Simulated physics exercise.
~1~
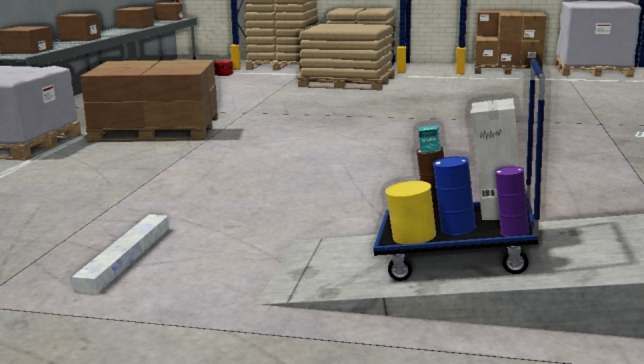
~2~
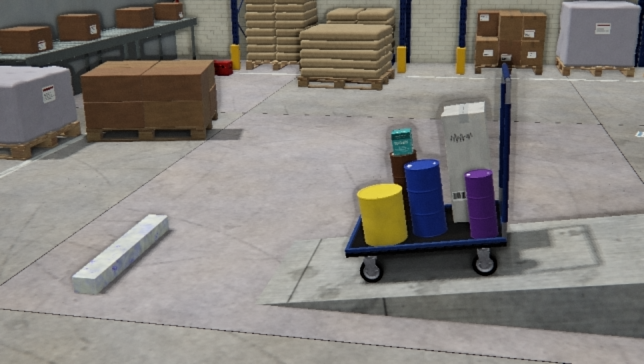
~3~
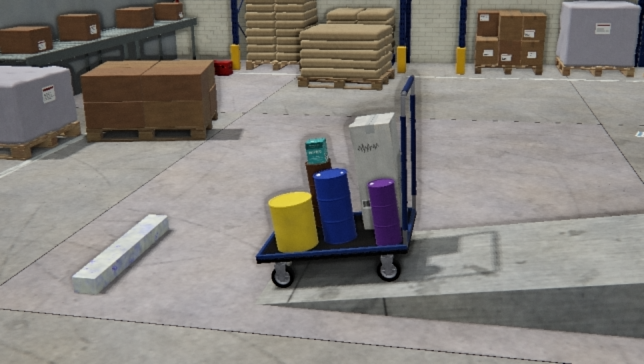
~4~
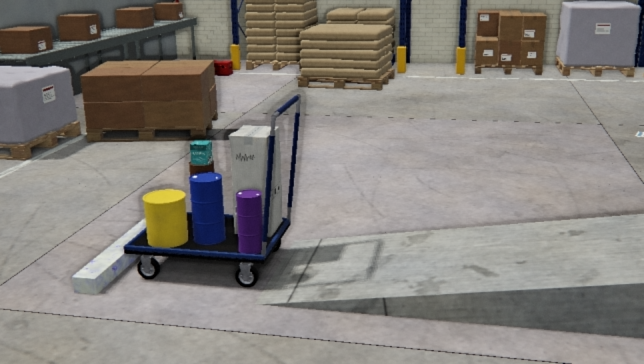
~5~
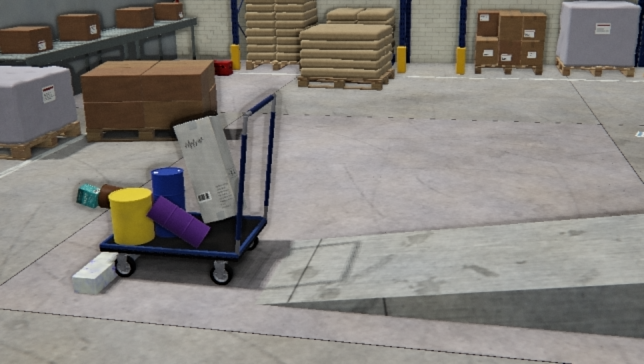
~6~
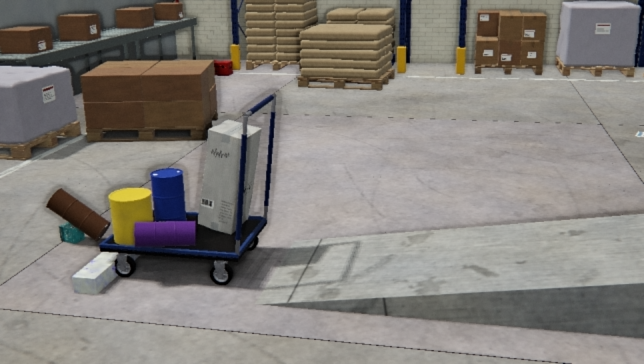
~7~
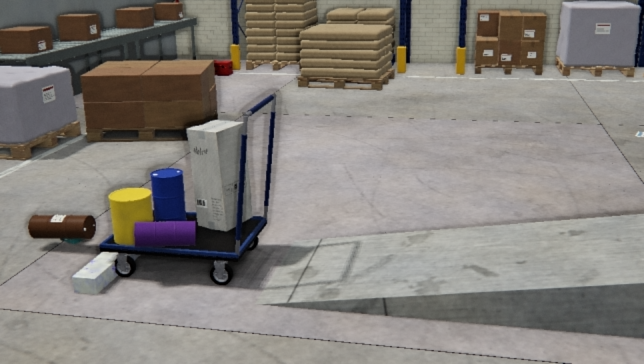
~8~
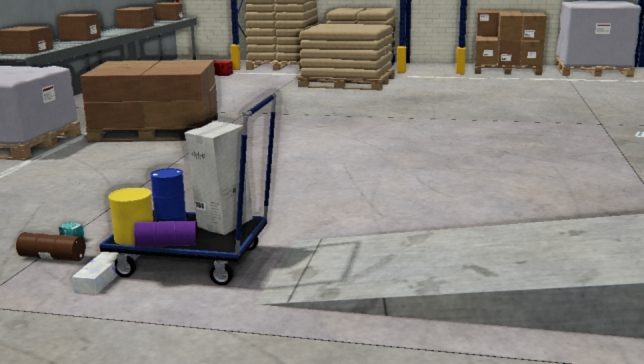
Loaded blue trolley rolling left down a ramp into a kerb, purple canister toppling aboard, turquoise box and brown canister falling off.
